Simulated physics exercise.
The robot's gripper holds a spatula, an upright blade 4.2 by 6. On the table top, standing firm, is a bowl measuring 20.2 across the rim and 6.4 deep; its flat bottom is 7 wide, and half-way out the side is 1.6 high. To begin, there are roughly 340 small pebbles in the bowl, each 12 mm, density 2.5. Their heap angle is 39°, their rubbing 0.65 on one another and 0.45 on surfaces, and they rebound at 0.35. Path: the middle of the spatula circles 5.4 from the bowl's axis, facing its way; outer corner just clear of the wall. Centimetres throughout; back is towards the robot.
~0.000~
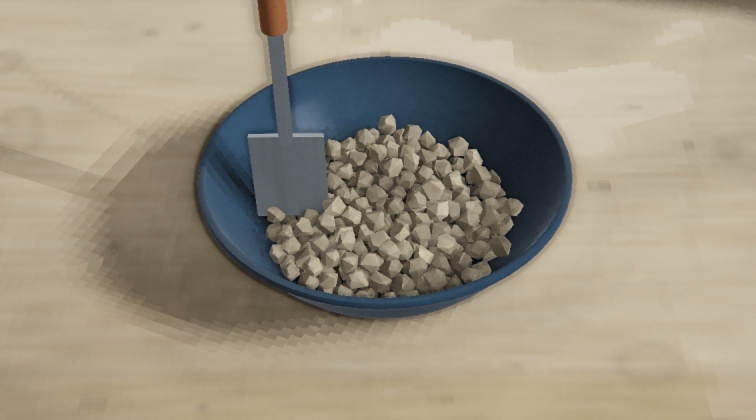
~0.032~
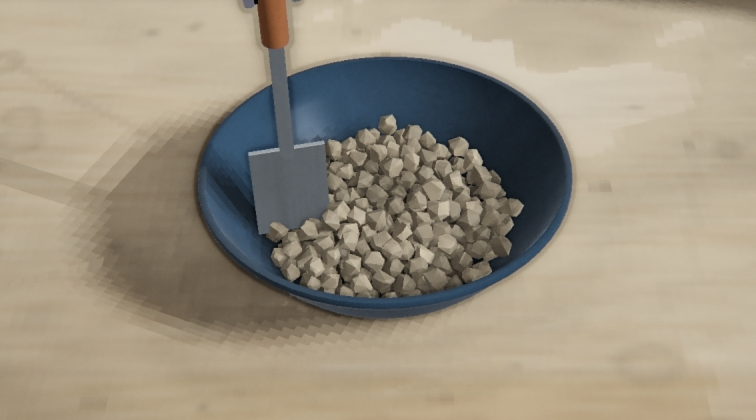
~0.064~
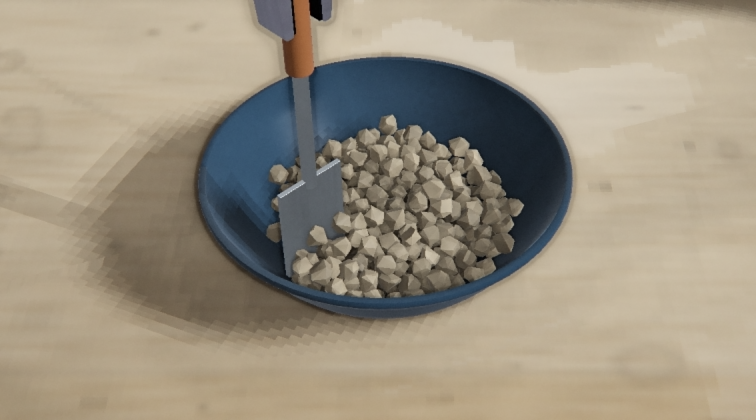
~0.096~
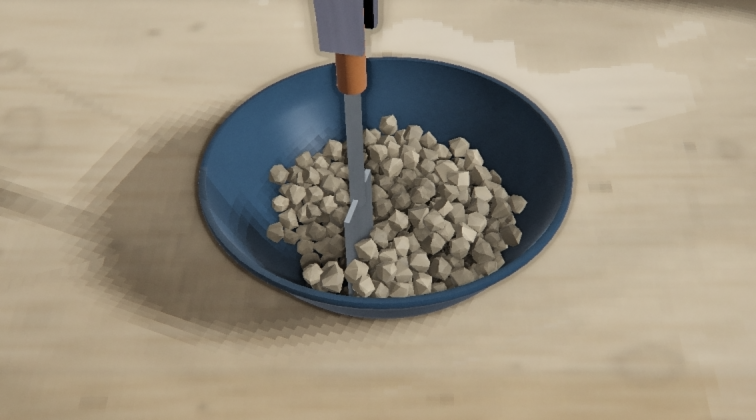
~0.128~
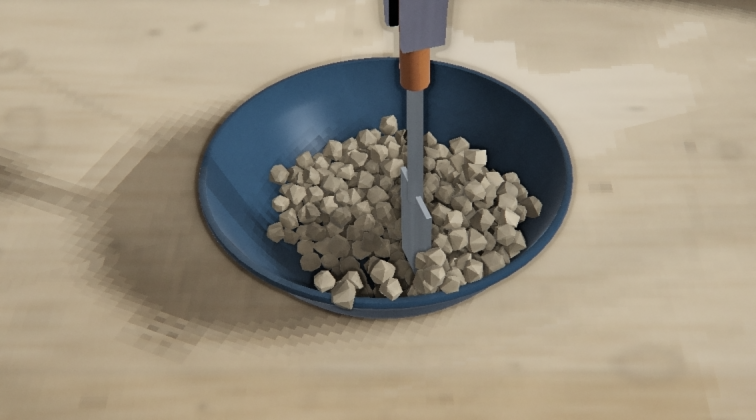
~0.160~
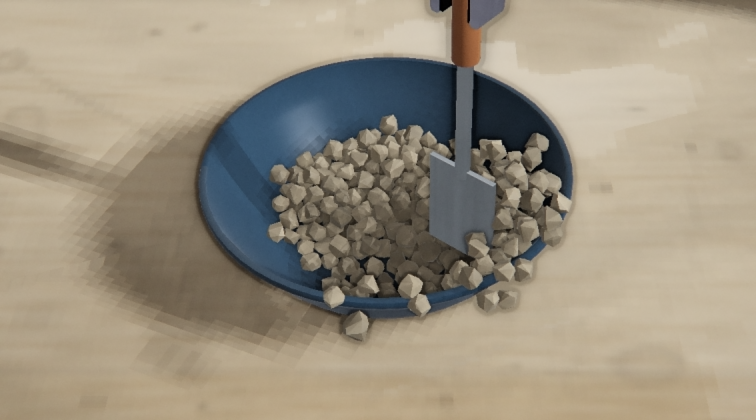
The clip shows a robot gripper sweeping an upright spatula from the left side of a blue bowl of pale pebbles along the near side to the right, pushing pebbles rightward as a few ride up over the near rim.
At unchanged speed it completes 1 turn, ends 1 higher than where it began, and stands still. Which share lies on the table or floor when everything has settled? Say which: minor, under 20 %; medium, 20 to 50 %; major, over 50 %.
That would be a medium share.
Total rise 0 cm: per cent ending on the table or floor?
Roughly 40 per cent.
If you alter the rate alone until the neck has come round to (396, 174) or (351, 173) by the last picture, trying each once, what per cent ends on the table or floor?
So, roughly 15 percent the first time and 10 percent the second.
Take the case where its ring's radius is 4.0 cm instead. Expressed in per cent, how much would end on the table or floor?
Close to 30 in a hundred then.
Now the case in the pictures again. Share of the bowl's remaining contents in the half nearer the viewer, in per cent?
60 %.
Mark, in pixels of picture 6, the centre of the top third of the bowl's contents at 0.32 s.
Top-third centre at approx. (312, 131).
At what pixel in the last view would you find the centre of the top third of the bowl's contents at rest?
Close to (343, 241).
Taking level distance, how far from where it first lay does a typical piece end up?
About 5 centimetres.
After 0.24 s, 221° round, highest piece 11 above the table; 302 in the bowl, 5 on the table or floor, 35 in flight or on the tool.
After 0.32 s, 300° round, highest piece 11 above the table; 277 in the bowl, 25 on the table or floor, 40 in flight or on the tool.
After 0.56 s, 0° round, highest piece 7 above the table; 245 in the bowl, 95 on the table or floor, 2 in flight or on the tool.
After 1.26 s, 0° round, highest piece 7 above the table; 245 in the bowl, 97 on the table or floor.
At rest, 245 in the bowl, 97 on the table or floor. That is 28 % on the table or floor.
